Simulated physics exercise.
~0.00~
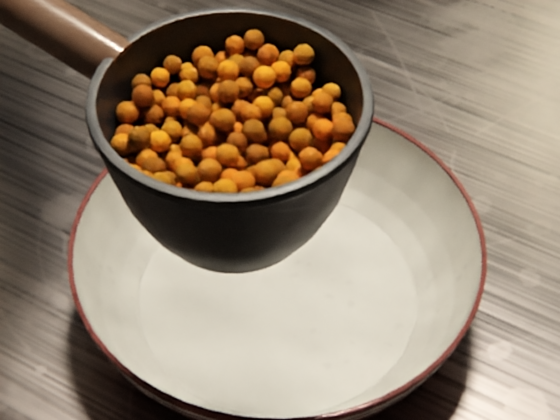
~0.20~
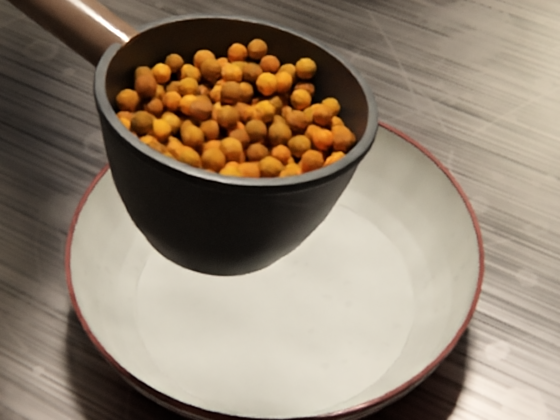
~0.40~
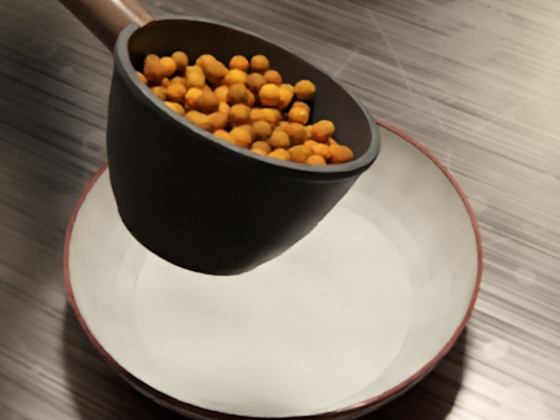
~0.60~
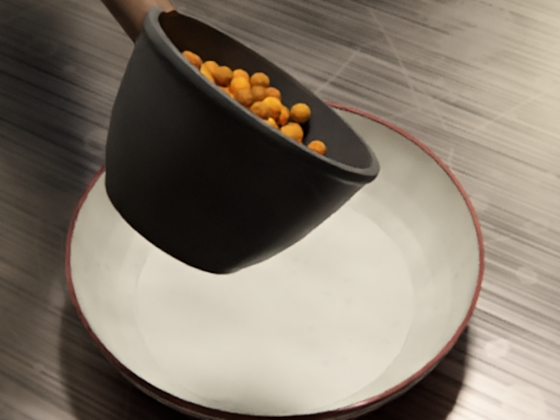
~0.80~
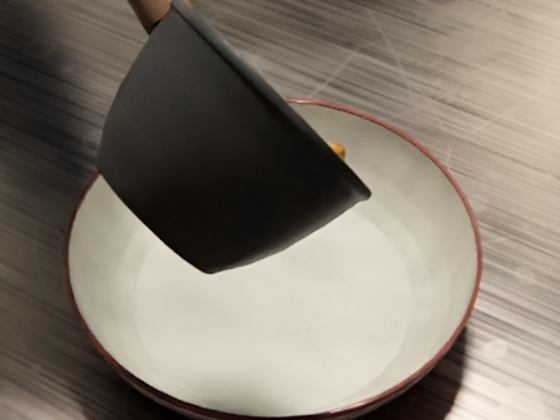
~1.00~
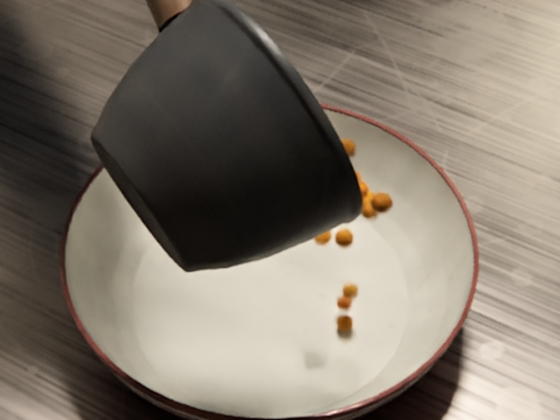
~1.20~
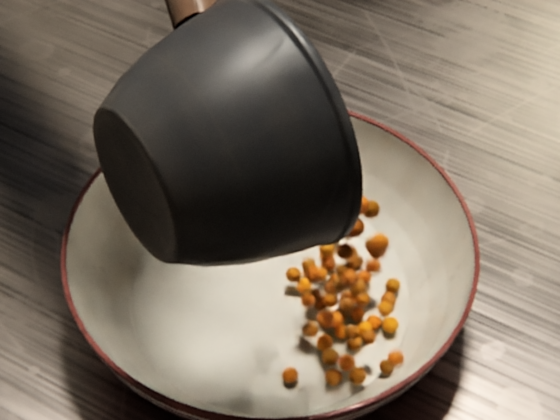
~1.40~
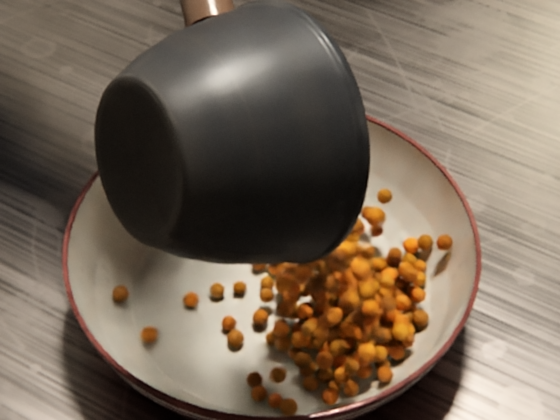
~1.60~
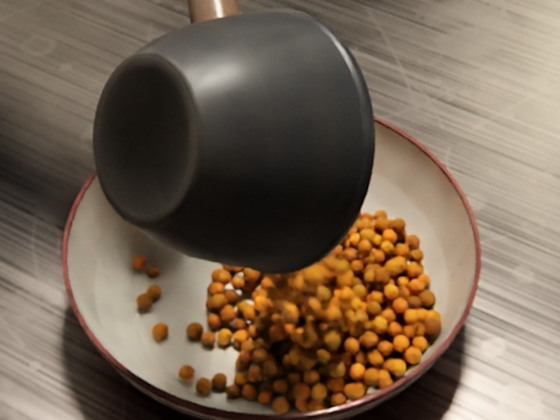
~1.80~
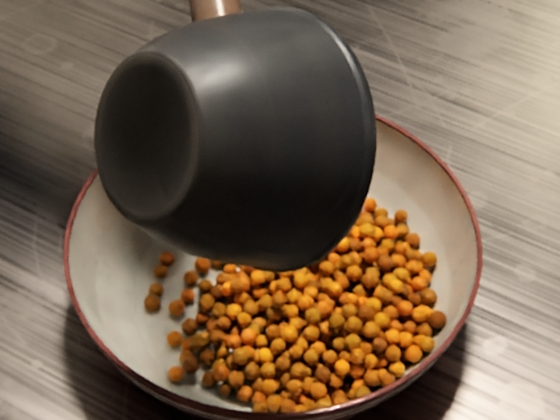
Dark handled scoop tipping steadily over a red-rimmed white pan, pouring round orange pieces that settle in a heap beneath it.
